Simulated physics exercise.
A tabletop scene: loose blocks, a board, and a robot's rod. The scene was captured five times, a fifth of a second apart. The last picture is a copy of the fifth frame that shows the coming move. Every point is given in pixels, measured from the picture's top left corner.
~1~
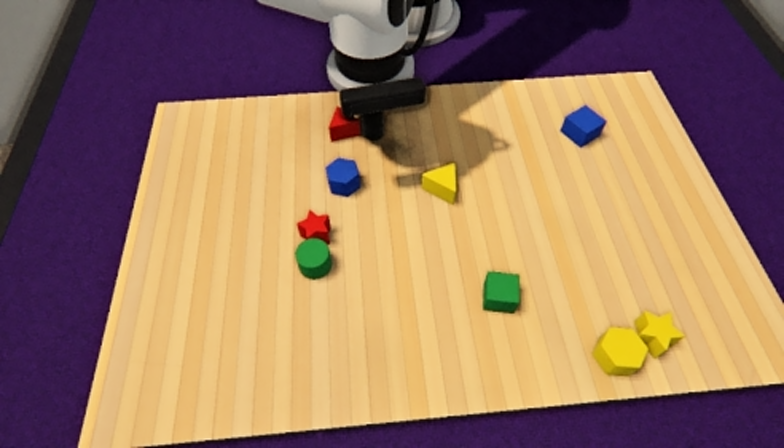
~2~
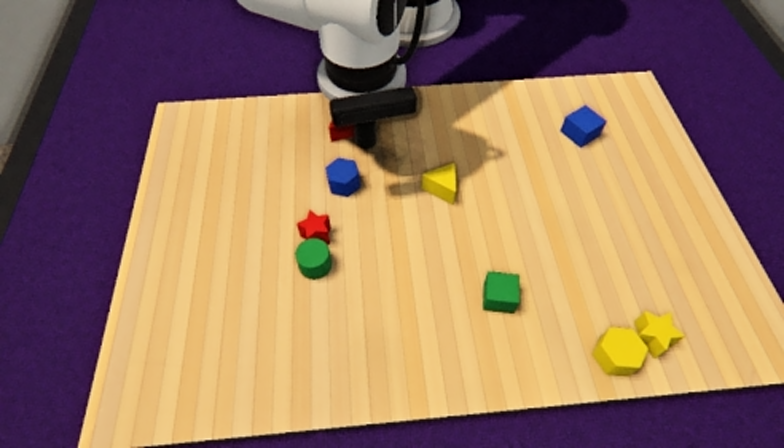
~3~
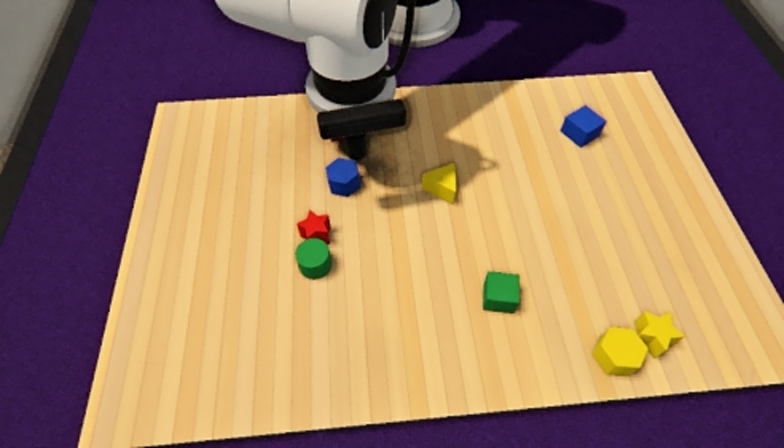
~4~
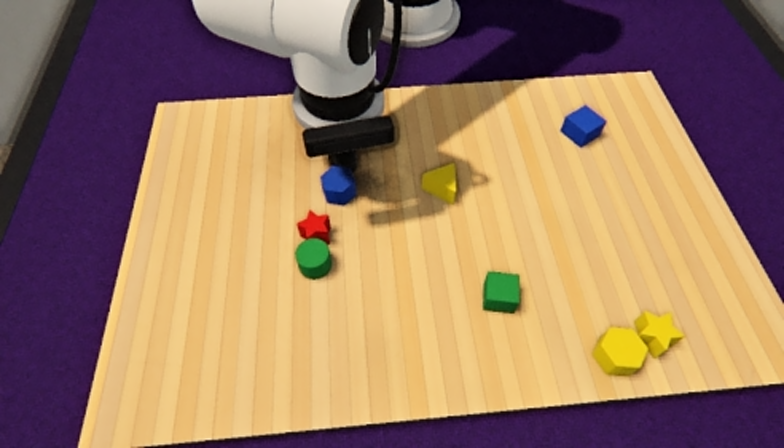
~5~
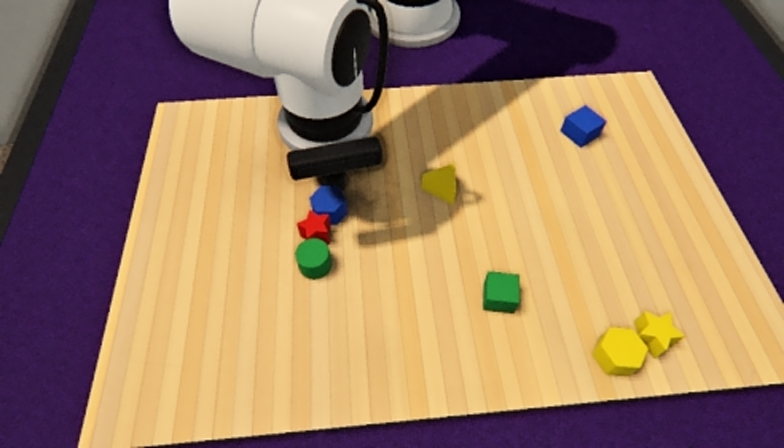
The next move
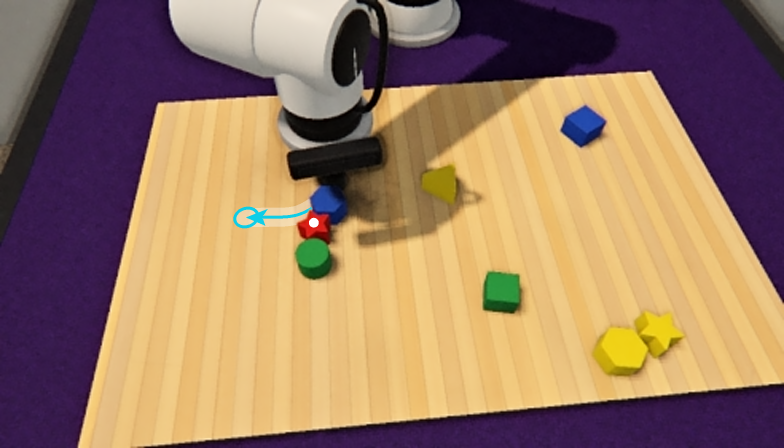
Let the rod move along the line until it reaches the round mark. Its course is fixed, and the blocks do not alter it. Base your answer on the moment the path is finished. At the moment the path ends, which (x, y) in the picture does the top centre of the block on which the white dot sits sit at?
It should be at about (303, 244).
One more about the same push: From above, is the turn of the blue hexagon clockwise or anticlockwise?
My prediction: CCW.
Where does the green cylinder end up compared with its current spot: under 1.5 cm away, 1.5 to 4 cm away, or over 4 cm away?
1.5 to 4 cm.
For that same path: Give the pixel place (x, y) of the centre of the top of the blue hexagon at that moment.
The middle of its top is at (312, 219).
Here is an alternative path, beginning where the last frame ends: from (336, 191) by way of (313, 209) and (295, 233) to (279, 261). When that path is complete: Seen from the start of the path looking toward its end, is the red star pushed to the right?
No, it doesn't check out.
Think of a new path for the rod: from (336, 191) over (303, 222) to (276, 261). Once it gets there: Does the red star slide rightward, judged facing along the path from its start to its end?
No, it doesn't check out.
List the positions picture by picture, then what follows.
In the first picture, rod tip at (374, 134); block tops, green cylinder at (312, 252); red star at (314, 223); blue hexagon at (342, 170).
In the second picture, rod at (366, 142); blocks unchanged.
In the third picture, rod at (357, 153); blocks unchanged.
In the fourth picture, rod at (347, 167); blue hexagon at (337, 178).
In the fifth picture, rod at (336, 185); green cylinder at (312, 252); red star at (314, 223); blue hexagon at (328, 198).
Path on the board, from (336, 191) through (311, 209) and (280, 217) to (246, 217); the dot is on the red star.
On the path given first. One third of the way, rod at (309, 204); green cylinder at (310, 266); red star at (303, 242); blue hexagon at (313, 217), turned 25° anticlockwise.
Two thirds of the way, rod at (277, 212); green cylinder at (310, 269); red star at (303, 244); blue hexagon at (312, 219), turned 30° anticlockwise.
At the end, rod at (244, 212); green cylinder at (310, 269); red star at (303, 244); blue hexagon at (312, 219), turned 30° anticlockwise.
